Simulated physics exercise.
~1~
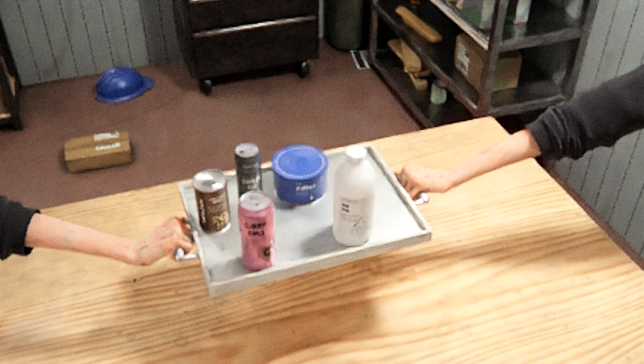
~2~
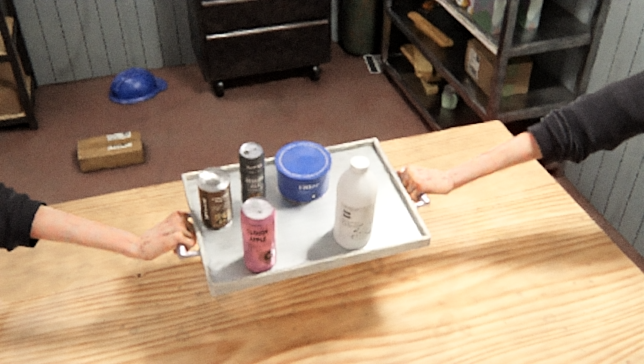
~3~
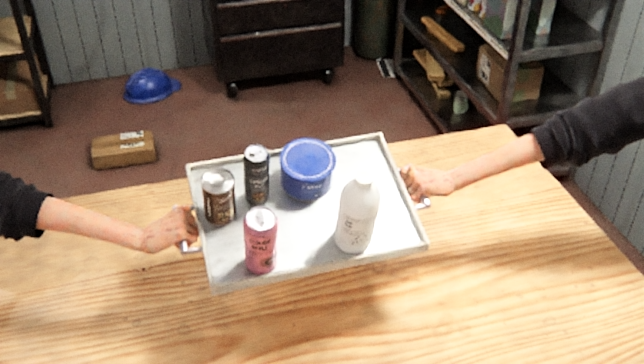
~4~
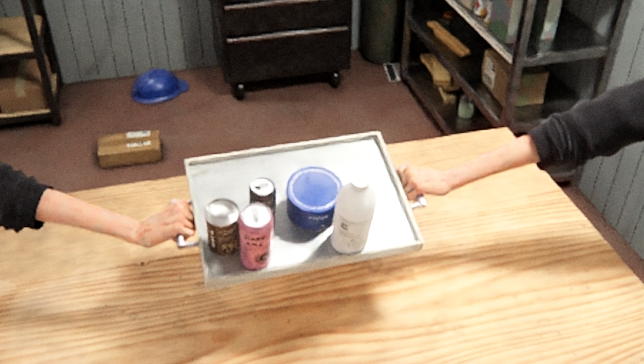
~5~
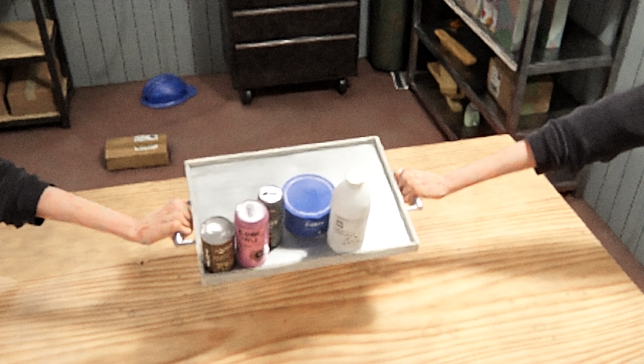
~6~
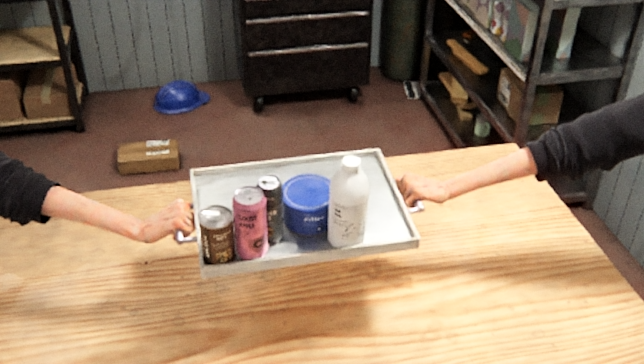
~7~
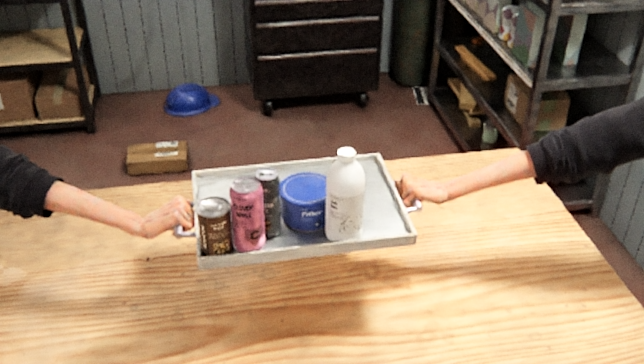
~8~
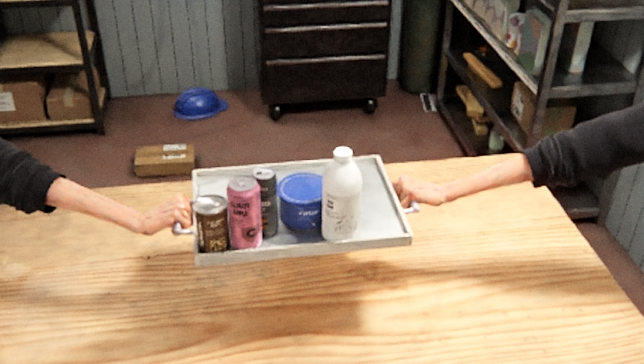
We see two hands hold a tray of containers above a wooden table and tip its near edge down; the brown tin, grey can and blue tub slide toward that edge before the tray levels, leaving all five items standing, the white bottle and pink can having barely shifted.
